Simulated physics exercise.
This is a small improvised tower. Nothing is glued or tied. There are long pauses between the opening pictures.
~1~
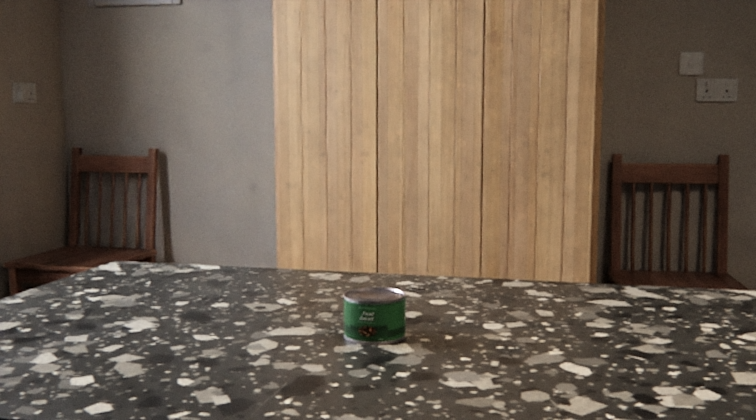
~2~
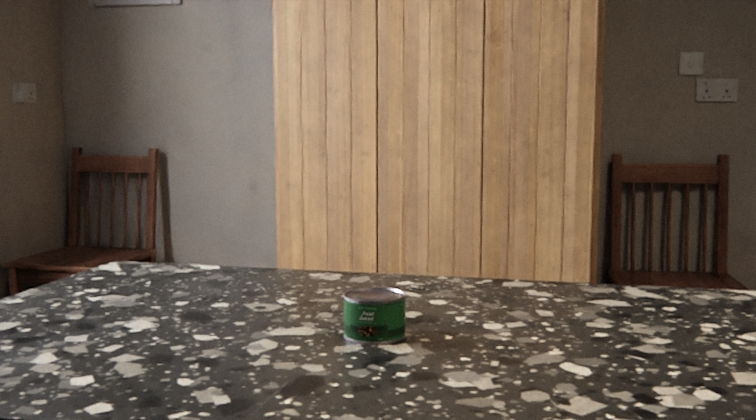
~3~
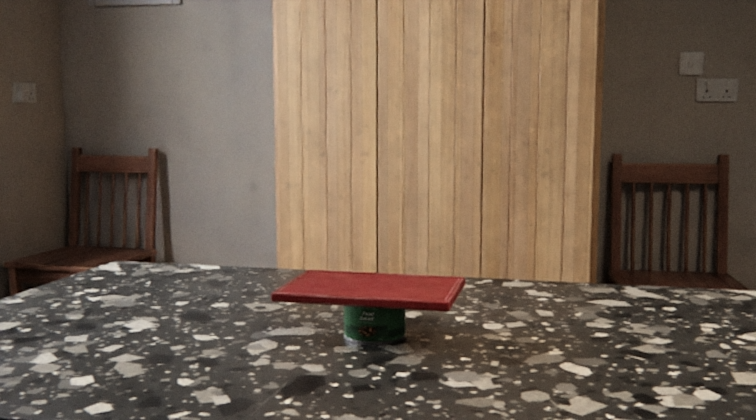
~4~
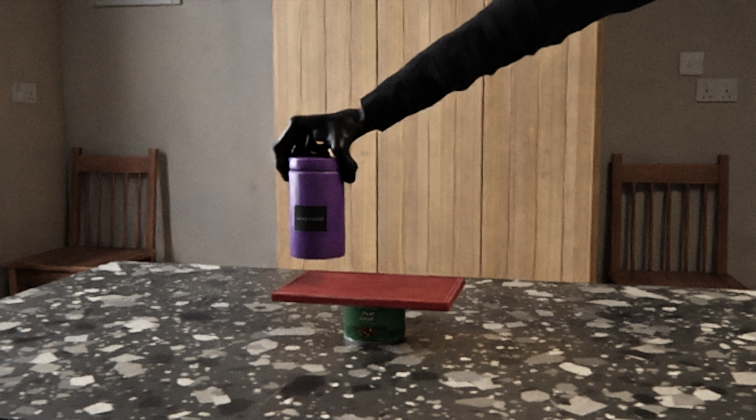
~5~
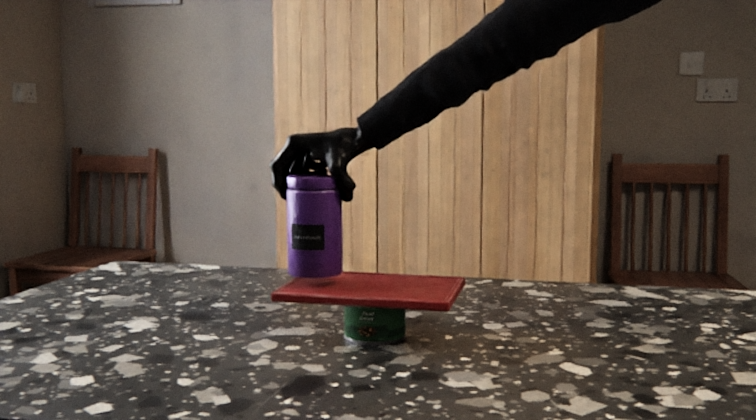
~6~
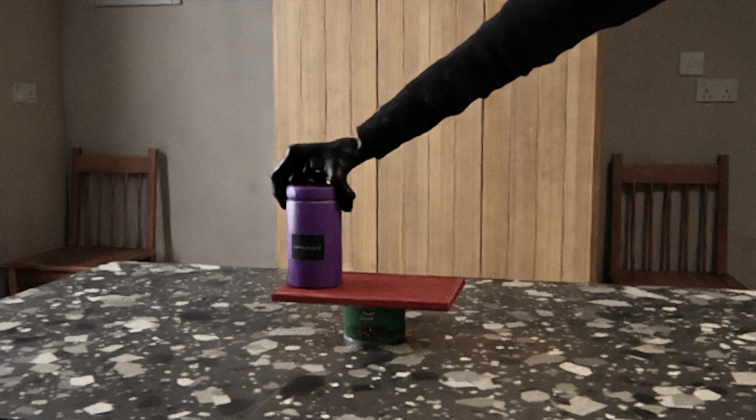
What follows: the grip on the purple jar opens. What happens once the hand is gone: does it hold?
Outcome: The stack loses its balance.
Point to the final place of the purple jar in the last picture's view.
Around (189, 311).
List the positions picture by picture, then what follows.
In the first picture, the last thing is not in view yet; green tub (375, 315).
In the second picture, the last thing is not in view yet; green tub (375, 315).
In the third picture, the last thing is not in view yet; green tub (375, 315).
The fourth picture shows coming down; purple jar (317, 206); green tub (375, 315).
The fifth picture shows coming down; purple jar (315, 224); green tub (375, 315).
The sixth picture shows in place under the hand; purple jar (315, 234); green tub (375, 315).
Then, 0.30 s after the last picture, purple jar now fallen; red lid tipped 34° from how it was.
Then, 0.50 s after the last picture, red lid tipped 40° from how it was.
Then, 0.70 s after the last picture, red lid tipped 17° from how it was.
Then, 1.40 s after the last picture, red lid now fallen.
At rest, fallen, purple jar and red lid; green tub in place. Seen from the same camera at the end, purple jar near (189, 311). The stack comes apart.
